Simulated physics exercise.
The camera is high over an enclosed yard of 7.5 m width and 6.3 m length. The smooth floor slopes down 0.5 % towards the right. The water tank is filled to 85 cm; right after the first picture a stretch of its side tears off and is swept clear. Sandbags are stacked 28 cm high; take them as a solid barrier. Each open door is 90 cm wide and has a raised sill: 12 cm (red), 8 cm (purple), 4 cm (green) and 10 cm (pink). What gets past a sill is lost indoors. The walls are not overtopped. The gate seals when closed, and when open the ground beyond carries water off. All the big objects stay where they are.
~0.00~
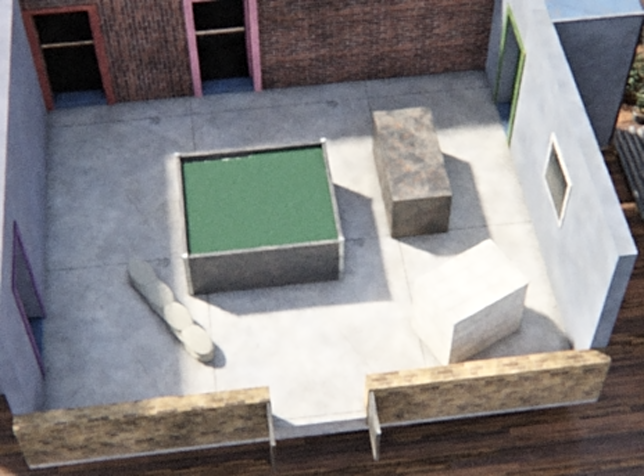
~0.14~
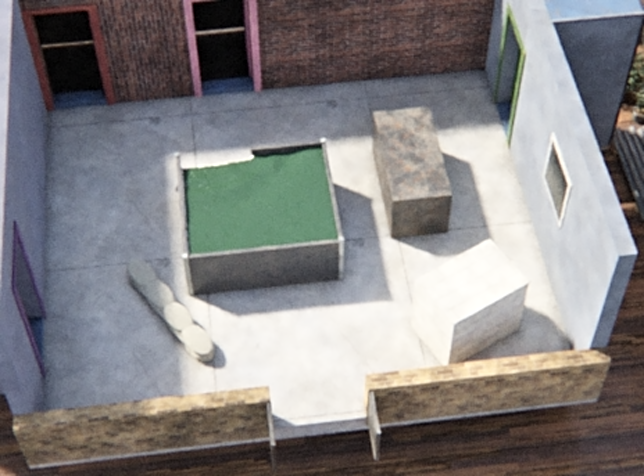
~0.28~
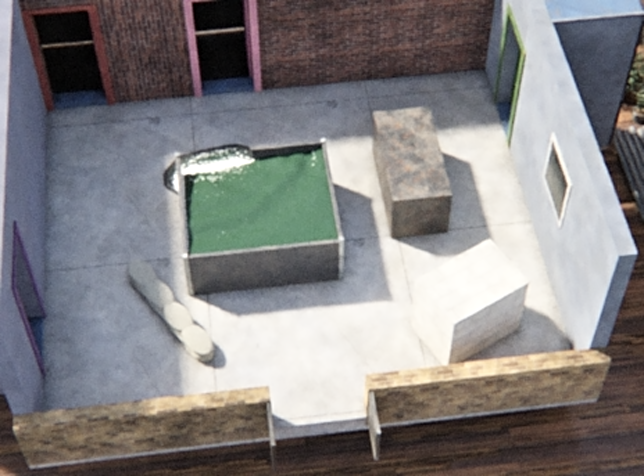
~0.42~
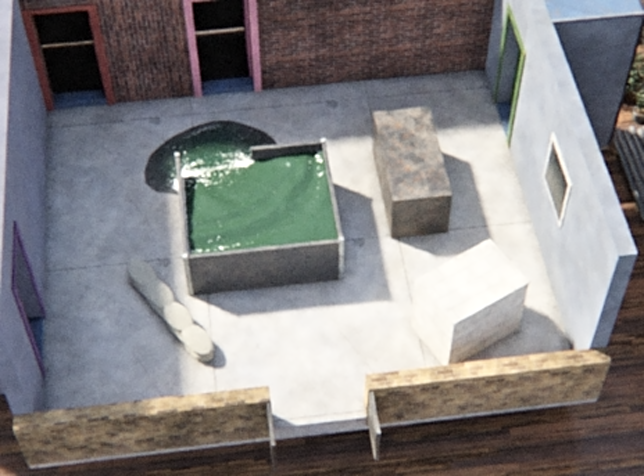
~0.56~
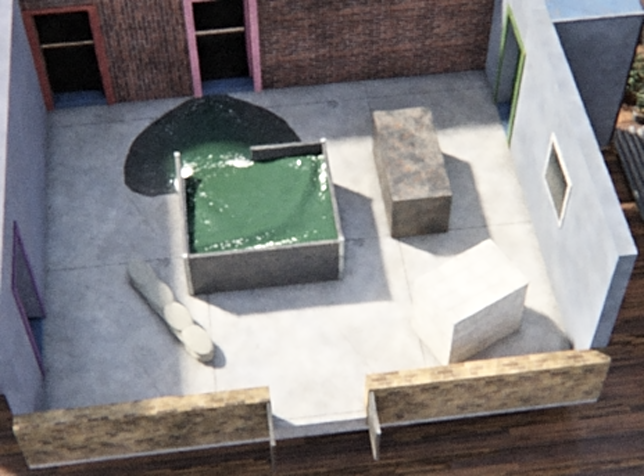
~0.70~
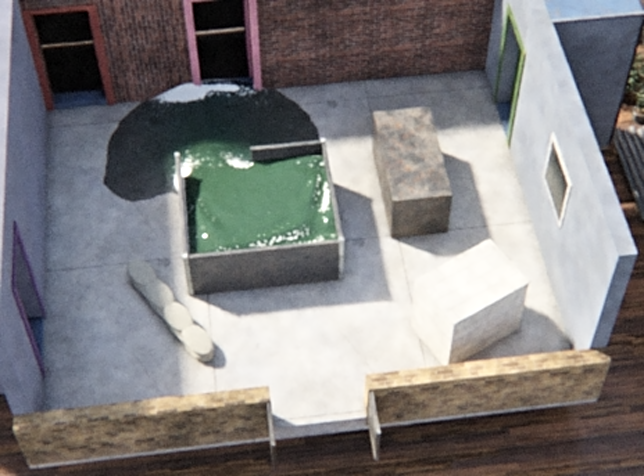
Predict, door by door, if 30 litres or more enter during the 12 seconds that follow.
Door by door: At the red door it passes the limit; at the purple door it stays under the limit; at the green door it exceeds the limit; at the pink door it goes over the limit.
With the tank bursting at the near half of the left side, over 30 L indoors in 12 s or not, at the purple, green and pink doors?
Against that limit: Purple above, green above, pink not over.
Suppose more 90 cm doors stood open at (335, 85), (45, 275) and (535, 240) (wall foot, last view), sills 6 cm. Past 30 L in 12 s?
In turn: Not over, not over, not over.
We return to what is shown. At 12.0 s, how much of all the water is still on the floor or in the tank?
Roughly 70 in a hundred.
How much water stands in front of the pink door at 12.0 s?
About 7.5 cm.
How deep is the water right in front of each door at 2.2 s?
In cm: Red 28, purple 0, green 0, pink 35.
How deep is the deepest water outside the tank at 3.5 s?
Roughly 28 cm.
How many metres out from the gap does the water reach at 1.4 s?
Roughly 3.6 m.
After 1.4 s water covers 20 % of the floor and is deepest (46 cm) near (187, 104); red door 18 cm at the sill, 0 L in, purple door not reached, green door not reached, pink door 28 cm at the sill, 136 L in.
After 2.2 s water covers 25 % of the floor and is deepest (44 cm) near (48, 117); red door 28 cm at the sill, 40 L in, purple door not reached, green door not reached, pink door 35 cm at the sill, 328 L in.
After 3.5 s water covers 50 % of the floor and is deepest (28 cm) near (48, 117); red door 24 cm at the sill, 138 L in, purple door 3 cm at the sill, 0 L in, green door 12 cm at the sill, 5 L in, pink door 27 cm at the sill, 500 L in.
After 7.0 s water covers 85 % of the floor and is deepest (15 cm) near (59, 116); red door 14 cm at the sill, 227 L in, purple door 3 cm at the sill, 0 L in, green door 11 cm at the sill, 106 L in, pink door 14 cm at the sill, 642 L in.
After 12.0 s water covers 95 % of the floor and is deepest (12 cm) near (547, 306); red door 8 cm at the sill, 230 L in, purple door 6 cm at the sill, 1 L in, green door 8 cm at the sill, 168 L in, pink door 7 cm at the sill, 653 L in.
